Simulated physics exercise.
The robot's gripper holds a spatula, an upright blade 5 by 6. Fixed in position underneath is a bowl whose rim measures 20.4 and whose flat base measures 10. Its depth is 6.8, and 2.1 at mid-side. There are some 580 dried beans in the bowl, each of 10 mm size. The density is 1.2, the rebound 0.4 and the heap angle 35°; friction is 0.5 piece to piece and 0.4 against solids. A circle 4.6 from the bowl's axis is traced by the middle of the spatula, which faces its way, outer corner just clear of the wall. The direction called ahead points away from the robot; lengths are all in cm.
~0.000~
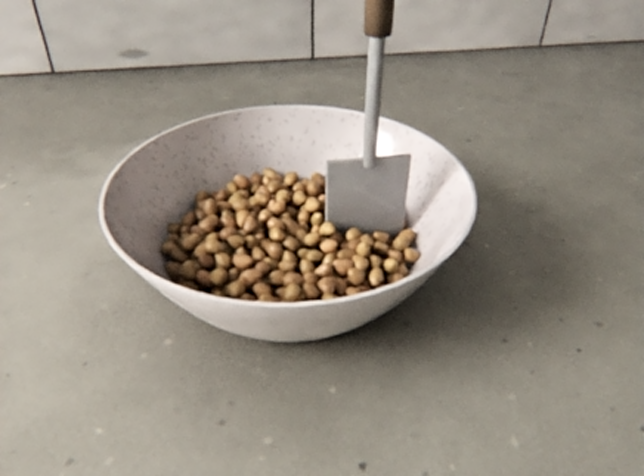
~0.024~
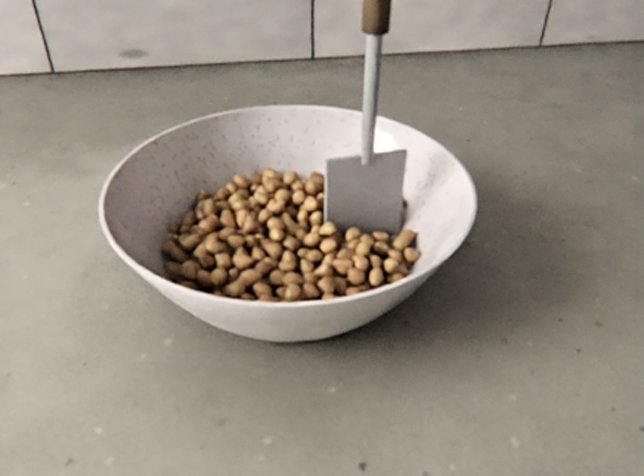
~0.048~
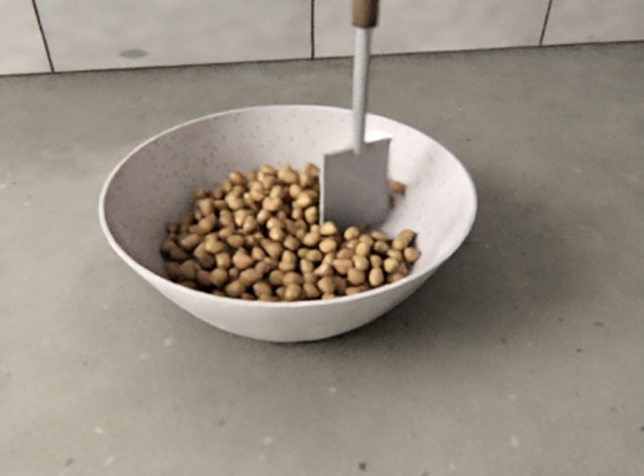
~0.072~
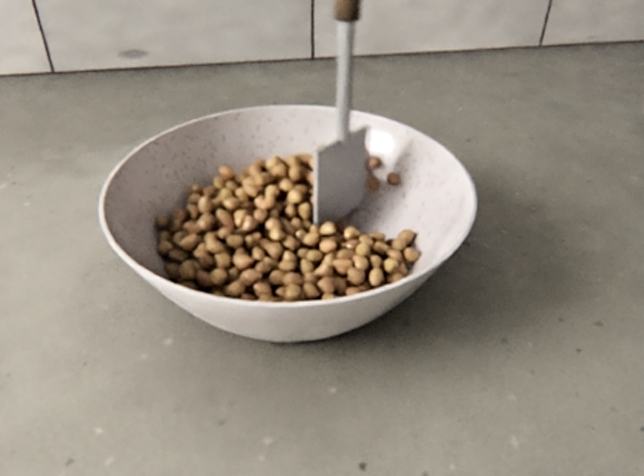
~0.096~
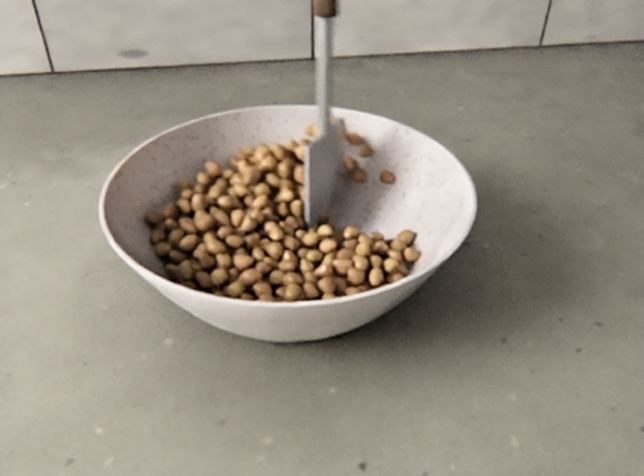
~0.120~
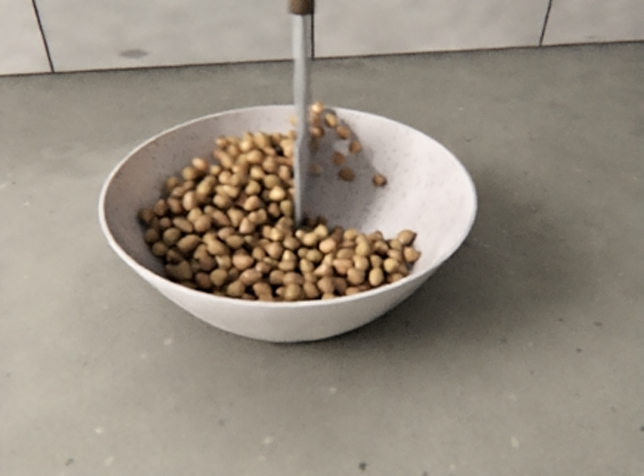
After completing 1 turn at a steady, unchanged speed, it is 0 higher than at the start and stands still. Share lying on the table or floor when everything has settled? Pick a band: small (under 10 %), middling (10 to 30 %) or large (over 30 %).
Middling.
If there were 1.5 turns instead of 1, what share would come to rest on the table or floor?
Roughly 25 per cent.
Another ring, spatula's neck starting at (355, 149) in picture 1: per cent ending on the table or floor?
Close to 5 in a hundred.
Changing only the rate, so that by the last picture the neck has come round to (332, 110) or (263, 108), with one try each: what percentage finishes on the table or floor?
Roughly 5 and 35 percent, in that order.
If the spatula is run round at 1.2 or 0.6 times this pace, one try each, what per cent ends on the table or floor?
First try close to 25, second close to 0, in per cent.
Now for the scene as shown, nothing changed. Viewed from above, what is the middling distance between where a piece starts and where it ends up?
Around 9 centimetres.
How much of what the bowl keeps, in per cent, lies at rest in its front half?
Roughly 35 per cent.
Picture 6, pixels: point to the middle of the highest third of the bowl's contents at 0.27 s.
About pixel (174, 227).
After 0.27 s, 181° round, highest piece 10 above the table; 557 in the bowl, 18 in flight or on the tool.
After 0.42 s, 291° round, highest piece 10 above the table; 514 in the bowl, 39 on the table or floor, 22 in flight or on the tool.
After 0.70 s, 0° round, highest piece 7 above the table; 482 in the bowl, 92 on the table or floor, 1 in flight or on the tool.
After 1.40 s, 0° round, highest piece 7 above the table; 482 in the bowl, 93 on the table or floor.
In the end, 482 in the bowl, 93 on the table or floor. That is 16 % on the table or floor.
